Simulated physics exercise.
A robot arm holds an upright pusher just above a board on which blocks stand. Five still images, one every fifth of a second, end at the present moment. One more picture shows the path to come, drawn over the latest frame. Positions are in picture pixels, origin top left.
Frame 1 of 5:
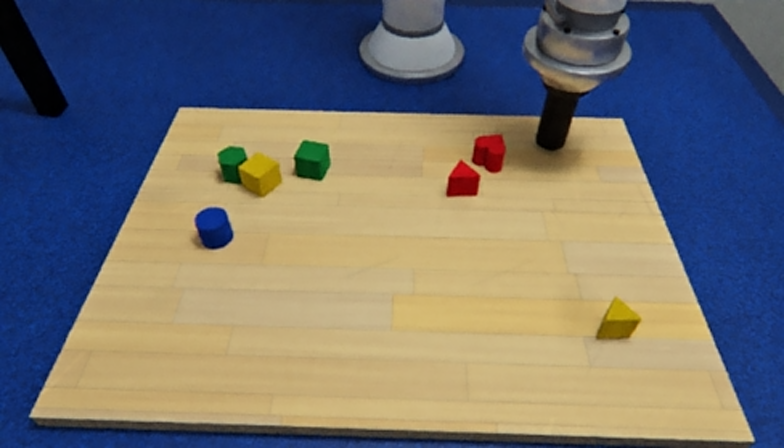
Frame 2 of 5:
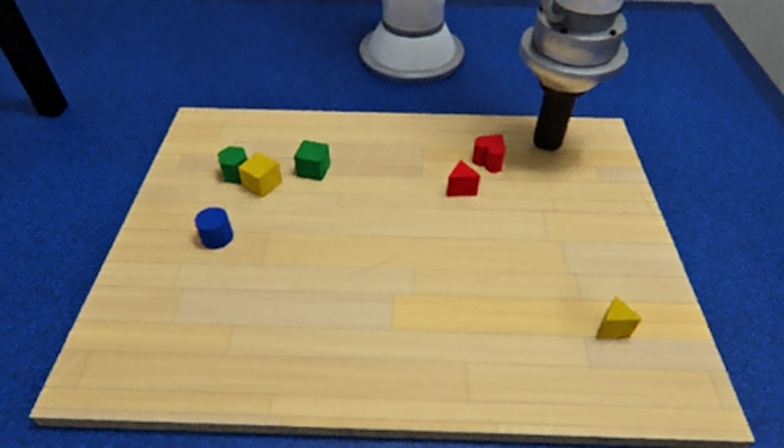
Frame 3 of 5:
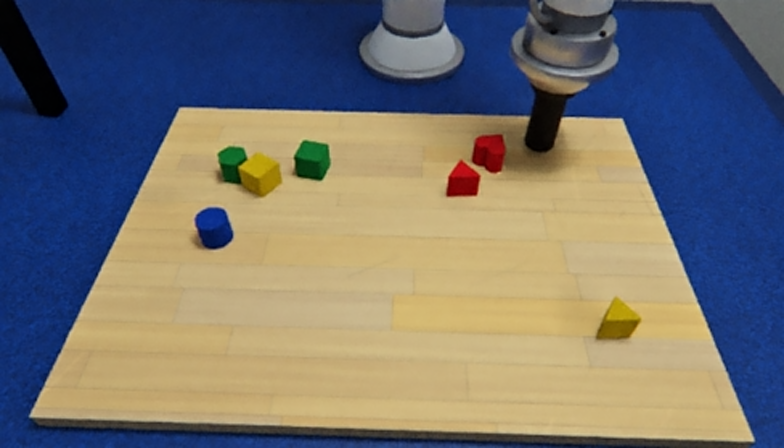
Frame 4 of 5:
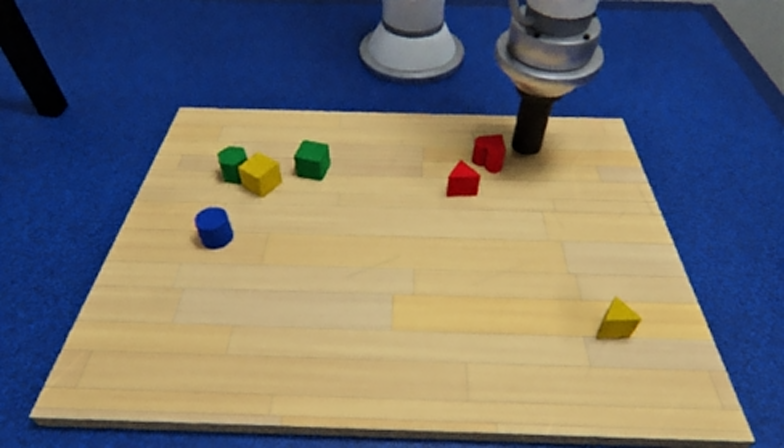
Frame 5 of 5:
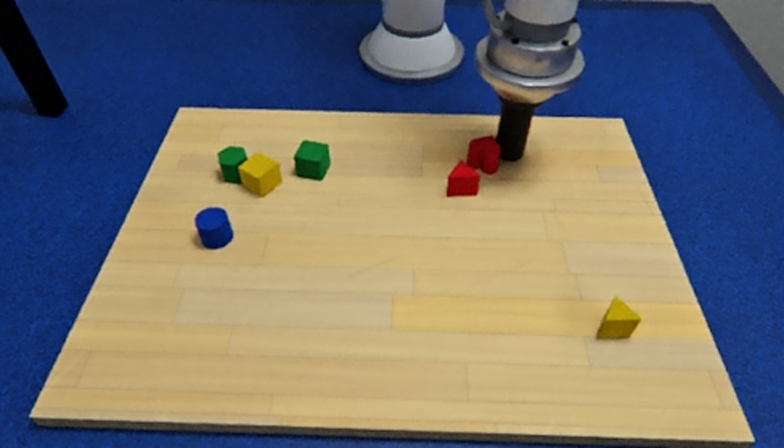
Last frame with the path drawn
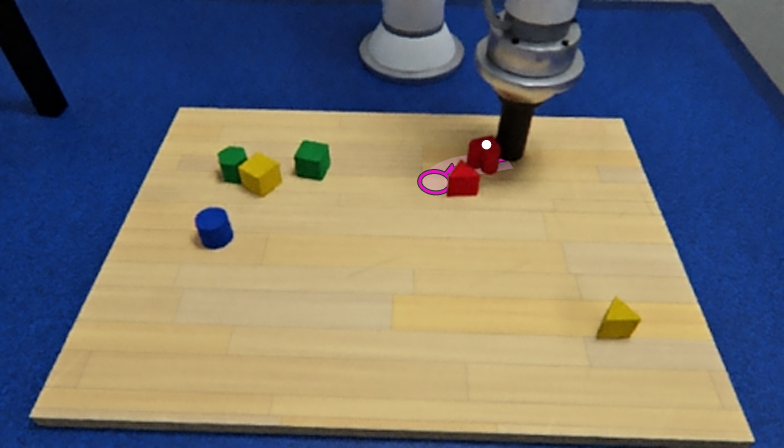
The robot arm moves left across the board and nudges the red heart slightly left.
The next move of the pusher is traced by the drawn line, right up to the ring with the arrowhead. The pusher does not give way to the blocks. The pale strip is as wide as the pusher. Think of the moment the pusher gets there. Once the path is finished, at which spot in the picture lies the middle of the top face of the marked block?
It sits at (410, 168).
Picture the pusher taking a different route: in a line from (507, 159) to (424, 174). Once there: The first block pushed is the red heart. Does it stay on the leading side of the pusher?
It is still in front.
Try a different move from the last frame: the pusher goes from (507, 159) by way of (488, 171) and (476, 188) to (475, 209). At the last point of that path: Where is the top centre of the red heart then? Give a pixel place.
Around pixel (454, 155).
The line goes from (507, 159) by way of (481, 163) and (455, 169) to (435, 182); the dot is on the red heart.
What follows on the original path. One third of the way, pusher (481, 157); red heart (459, 152), turned 15° anticlockwise.
Two thirds of the way, pusher (454, 162); red three-sided block (458, 174), turned 55° anticlockwise; red heart (432, 159), turned 30° anticlockwise.
At the end, pusher (436, 175); red three-sided block (458, 176), turned 75° anticlockwise; red heart (410, 168).
